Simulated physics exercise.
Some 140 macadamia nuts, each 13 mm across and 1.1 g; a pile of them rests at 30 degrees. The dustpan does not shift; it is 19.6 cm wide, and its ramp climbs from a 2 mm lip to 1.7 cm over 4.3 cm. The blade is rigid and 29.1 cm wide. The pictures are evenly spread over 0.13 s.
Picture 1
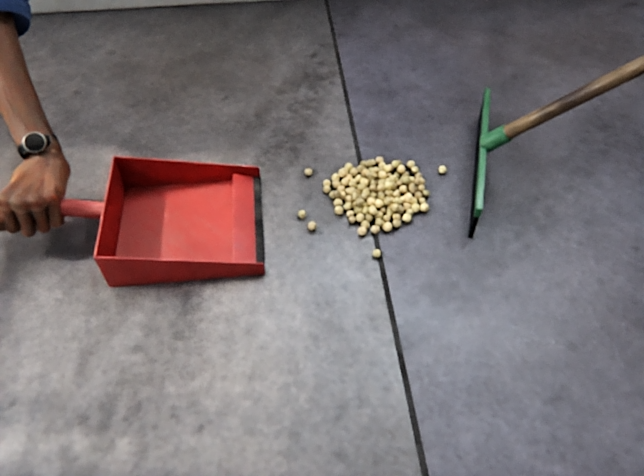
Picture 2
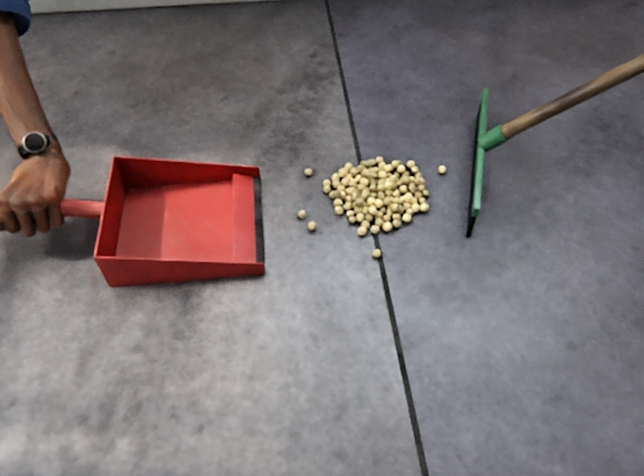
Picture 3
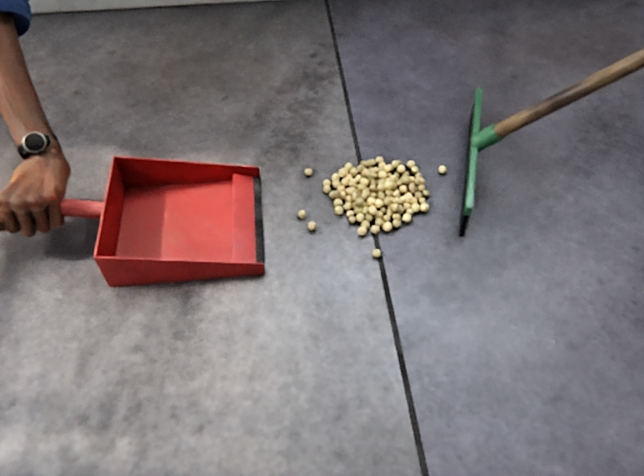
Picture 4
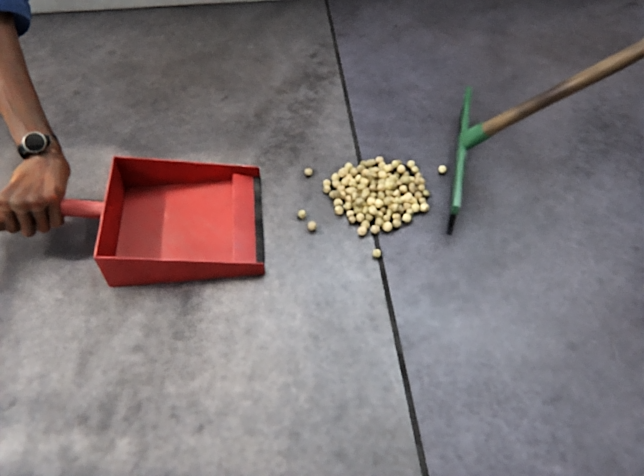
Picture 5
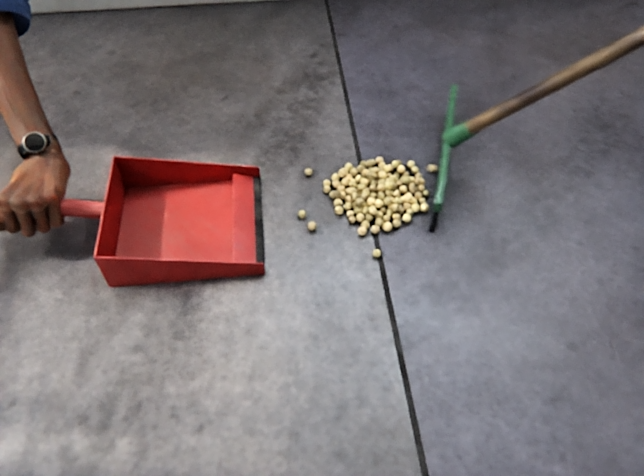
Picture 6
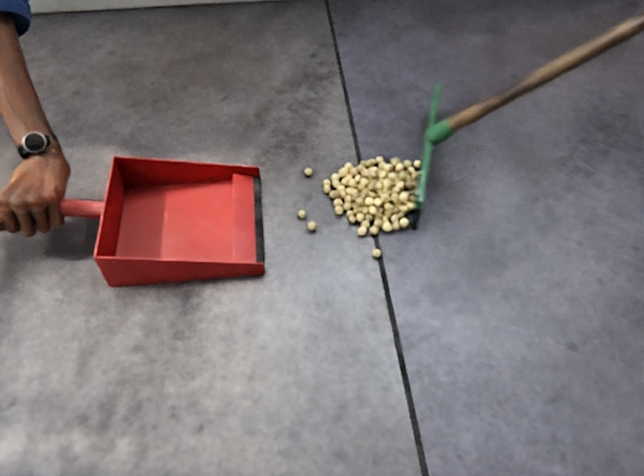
At the start, a hand holds a red dustpan at left, a pile of round, pale nuts sits mid-floor, and a green blade on a wooden handle stands to the right. The blade slides left, slowly then faster, and reaches the pile, pressing into its right side while the dustpan stays still.
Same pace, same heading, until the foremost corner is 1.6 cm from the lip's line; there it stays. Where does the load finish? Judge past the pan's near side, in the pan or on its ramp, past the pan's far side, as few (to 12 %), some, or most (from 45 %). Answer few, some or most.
Near side few, pan some, far side most.
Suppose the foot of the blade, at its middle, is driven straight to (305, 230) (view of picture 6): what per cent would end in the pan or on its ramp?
About 20 per cent.
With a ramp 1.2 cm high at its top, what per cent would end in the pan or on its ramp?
It would be near 20 per cent.
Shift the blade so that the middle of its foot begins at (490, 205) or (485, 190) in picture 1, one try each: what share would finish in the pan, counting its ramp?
Some 25 and 25 per cent.
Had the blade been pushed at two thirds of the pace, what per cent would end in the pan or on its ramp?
Then about 20 per cent.
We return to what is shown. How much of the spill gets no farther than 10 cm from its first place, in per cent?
Roughly 0 per cent.
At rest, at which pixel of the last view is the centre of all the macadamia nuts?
At about (207, 182).
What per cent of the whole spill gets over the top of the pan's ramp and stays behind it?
About 10 per cent.
Then, 0.11 s after the last picture, middle of the blade 15 cm from the lip; 0 % over the lip, far side 35 %, near side 0 %.
Then, 0.18 s after the last picture, middle of the blade 9 cm from the lip; 5 % over the lip, far side 45 %, near side 5 %.
Then, 0.39 s after the last picture, middle of the blade 6 cm from the lip; 30 % over the lip, far side 50 %, near side 5 %.
In the end, near side 5 %, pan 15 %, far side 50 %, in front of the lip or behind the blade 30 %.
